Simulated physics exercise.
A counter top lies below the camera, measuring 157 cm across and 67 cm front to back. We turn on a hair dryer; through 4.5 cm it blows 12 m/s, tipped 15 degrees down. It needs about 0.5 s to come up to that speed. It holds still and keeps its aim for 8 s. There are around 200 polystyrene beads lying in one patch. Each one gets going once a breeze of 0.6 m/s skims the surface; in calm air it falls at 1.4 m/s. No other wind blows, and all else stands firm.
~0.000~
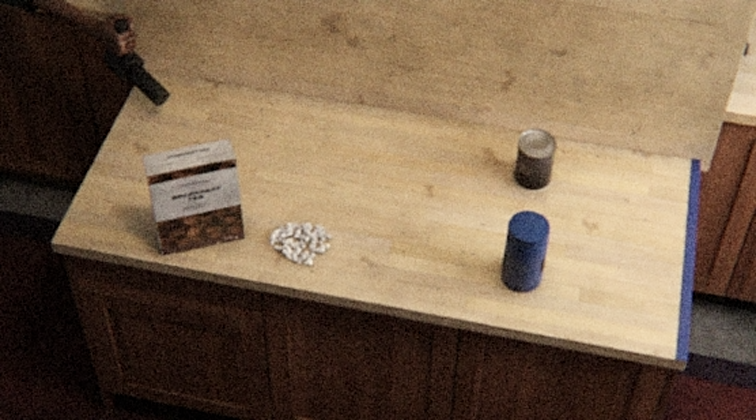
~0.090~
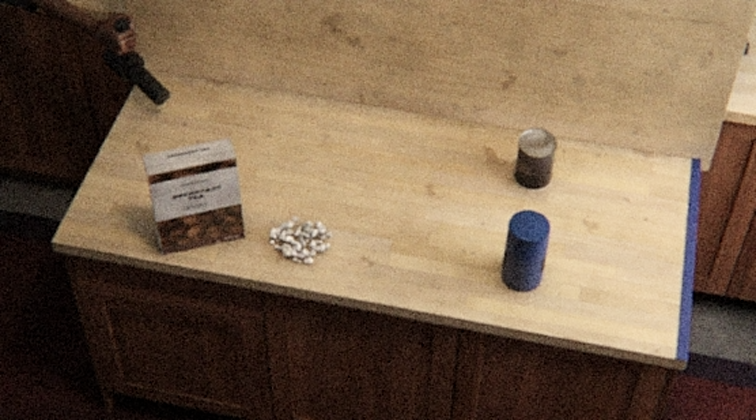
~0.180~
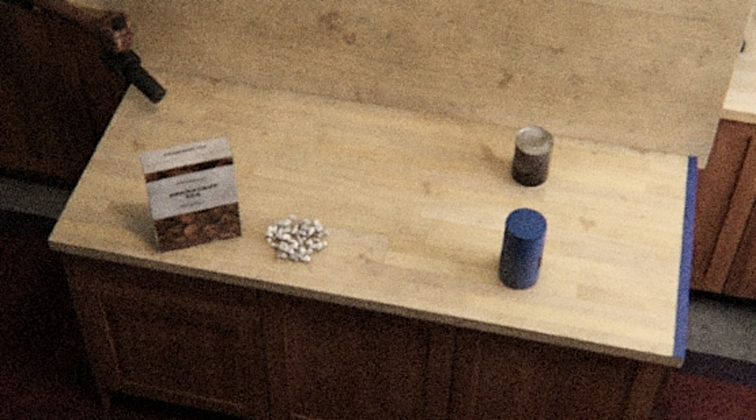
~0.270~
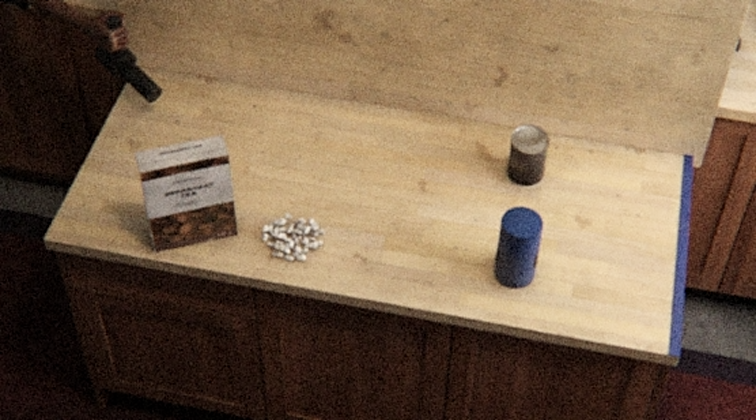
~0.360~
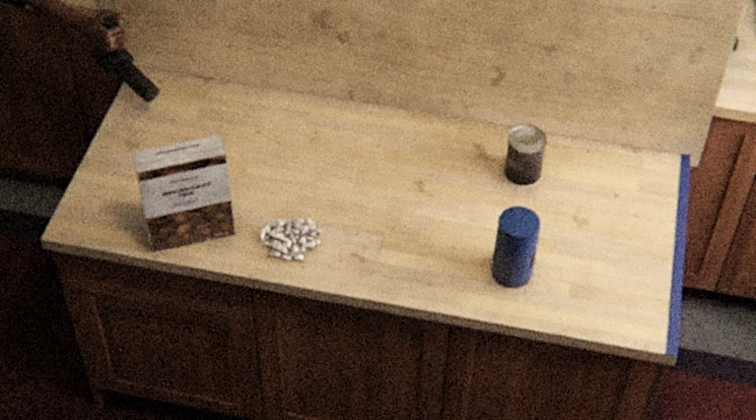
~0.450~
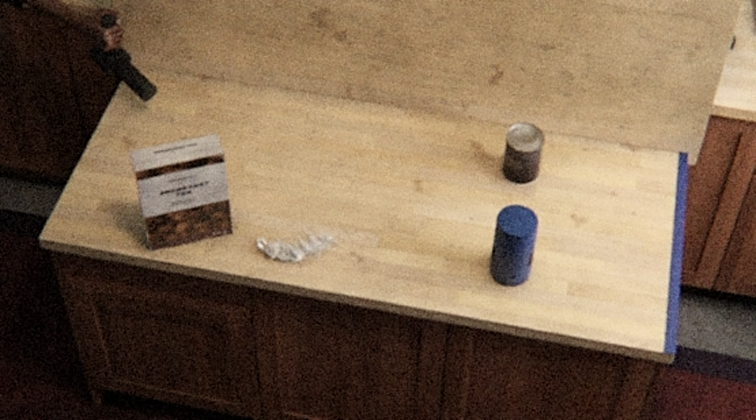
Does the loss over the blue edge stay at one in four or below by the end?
The loss never goes past a quarter.
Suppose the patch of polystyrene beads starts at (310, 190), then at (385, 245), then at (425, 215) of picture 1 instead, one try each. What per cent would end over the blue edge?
Going through the three spots in order, you'd get 70 percent, 2 percent and 70 percent.
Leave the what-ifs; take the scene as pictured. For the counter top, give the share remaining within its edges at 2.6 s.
Roughly 0 per cent.
After 1.6 s, 0 % are over the blue edge; 97 % have settled or left.
After 2.6 s, 0 % are over the blue edge; 100 % have settled or left.
After 4.4 s, 0 % are over the blue edge; 100 % have settled or left.
After 8.0 s, at the end, 0 % are over the blue edge.
